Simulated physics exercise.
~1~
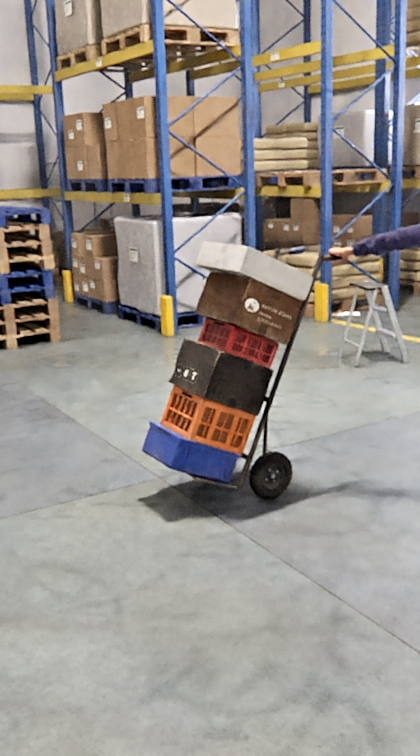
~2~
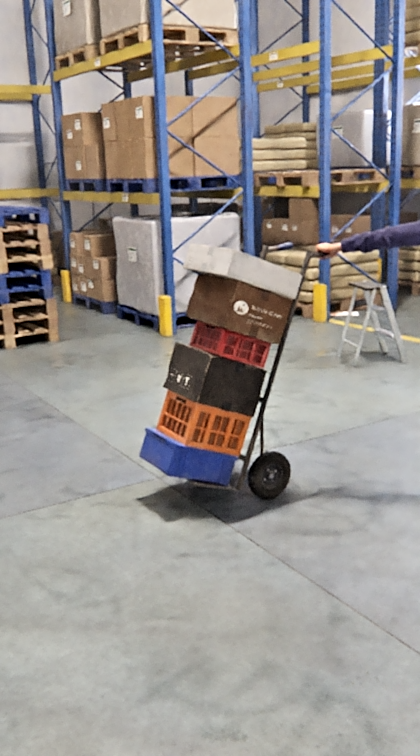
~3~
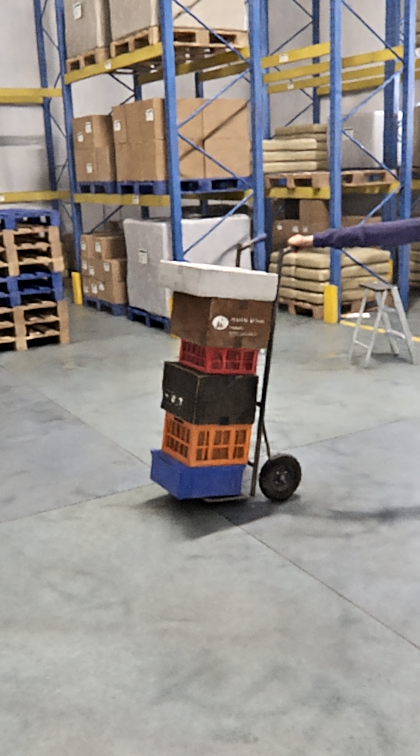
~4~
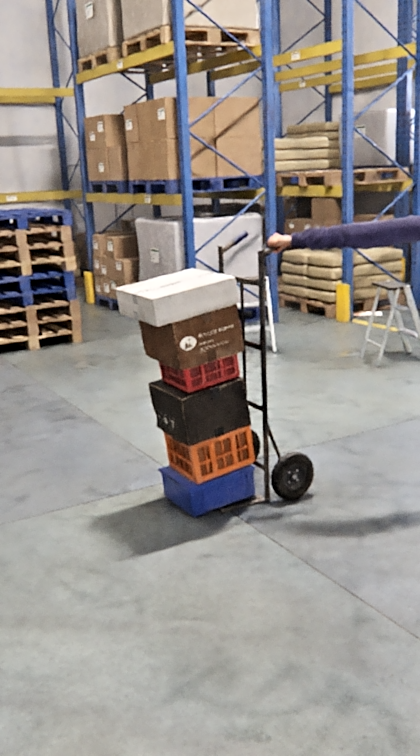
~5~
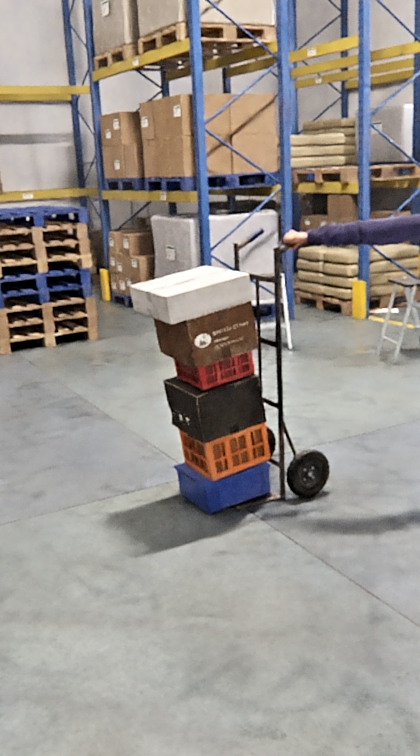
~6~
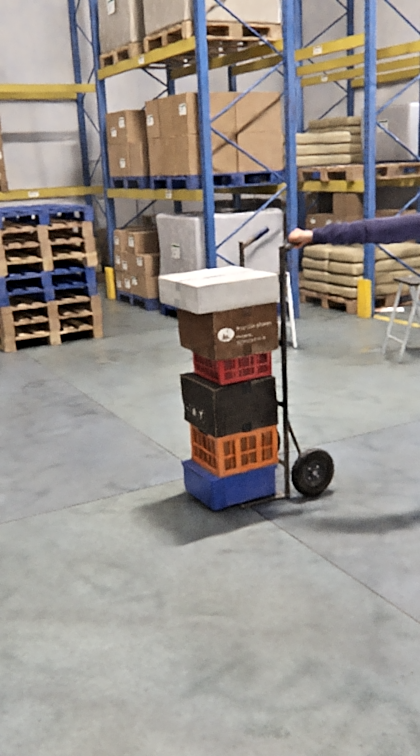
An arm swings a loaded hand truck upright, and the stacked crates and boxes wobble but stay up.
